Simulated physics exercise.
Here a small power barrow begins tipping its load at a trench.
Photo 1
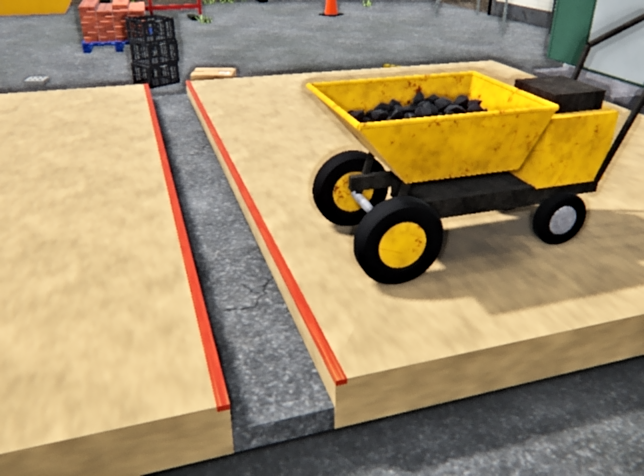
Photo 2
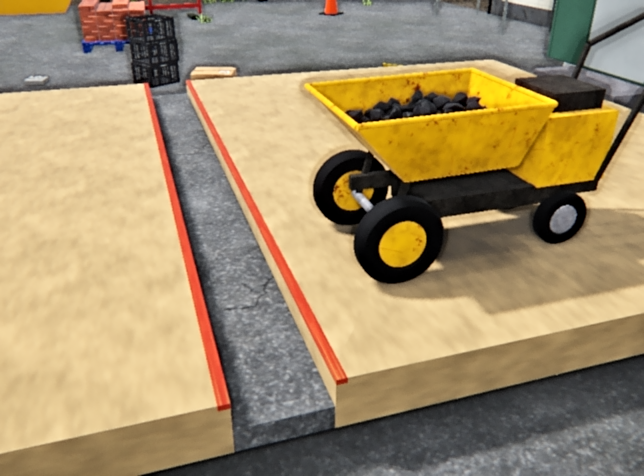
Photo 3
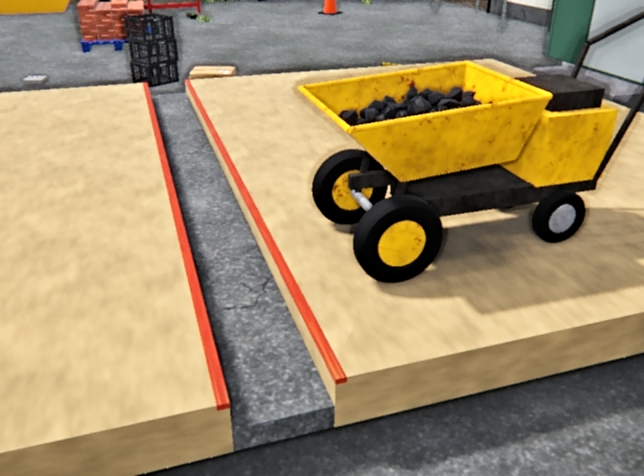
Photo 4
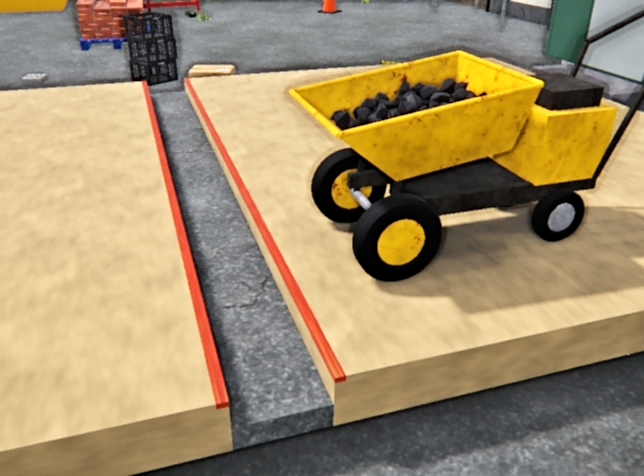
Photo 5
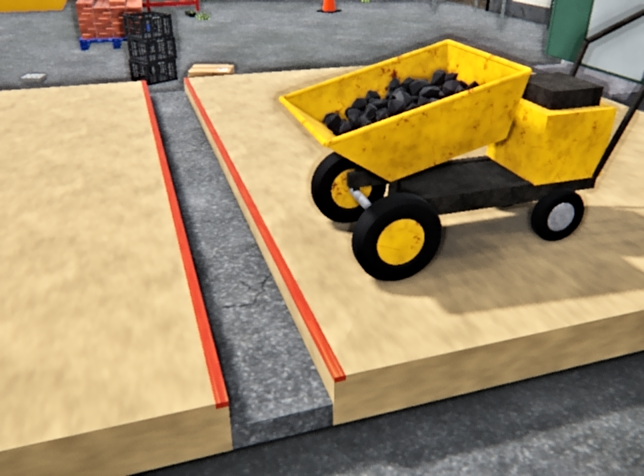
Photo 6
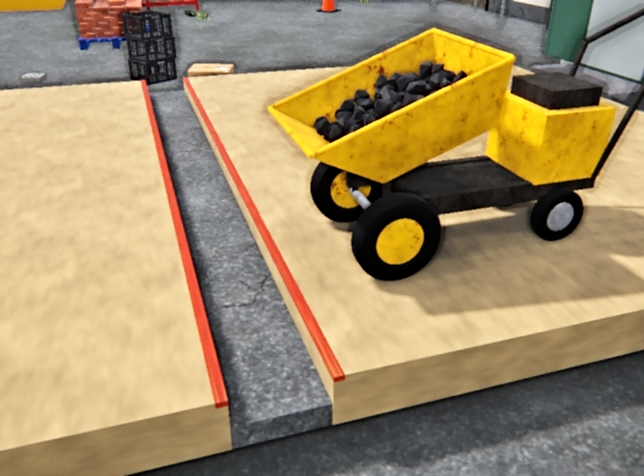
In the video, a yellow power barrow loaded with black lumps stands on a pale platform beside a red-edged trench. Its skip starts level, then gradually tilts forward to the left, its back end rising while the wheels stay still.
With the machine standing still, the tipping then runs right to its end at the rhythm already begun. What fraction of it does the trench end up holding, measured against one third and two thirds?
The share in the trench is beyond two thirds.
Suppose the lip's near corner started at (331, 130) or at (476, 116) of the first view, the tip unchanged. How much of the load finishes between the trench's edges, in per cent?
60 and 20 percent, in that order.
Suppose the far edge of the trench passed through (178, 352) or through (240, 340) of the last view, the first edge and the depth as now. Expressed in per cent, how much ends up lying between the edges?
In order: 100 per cent, then 50 per cent.
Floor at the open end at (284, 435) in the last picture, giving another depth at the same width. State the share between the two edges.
It comes to 100 per cent or so.
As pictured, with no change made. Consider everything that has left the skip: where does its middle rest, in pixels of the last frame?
Close to (225, 278), more or less.
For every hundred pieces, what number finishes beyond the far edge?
My estimate is close to 10 in a hundred.
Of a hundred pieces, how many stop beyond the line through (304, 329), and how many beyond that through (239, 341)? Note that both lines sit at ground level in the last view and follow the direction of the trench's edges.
That's 100 in a hundred for the first and 40 in a hundred for the second.
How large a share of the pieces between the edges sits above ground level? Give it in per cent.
Estimate: Near 20 in a hundred.
Shortly afterwards, skip tipped steeply; the whole lot in the skip.
Next, skip tipped right over; the bulk in the skip; near a quarter in or heaped over the trench.
Some moments later, skip tipped right over; a little in the skip; the bulk in or heaped over the trench; a little beyond it.
In the end, skip tipped right over; only a few in the skip; the bulk in or heaped over the trench; a little beyond it.
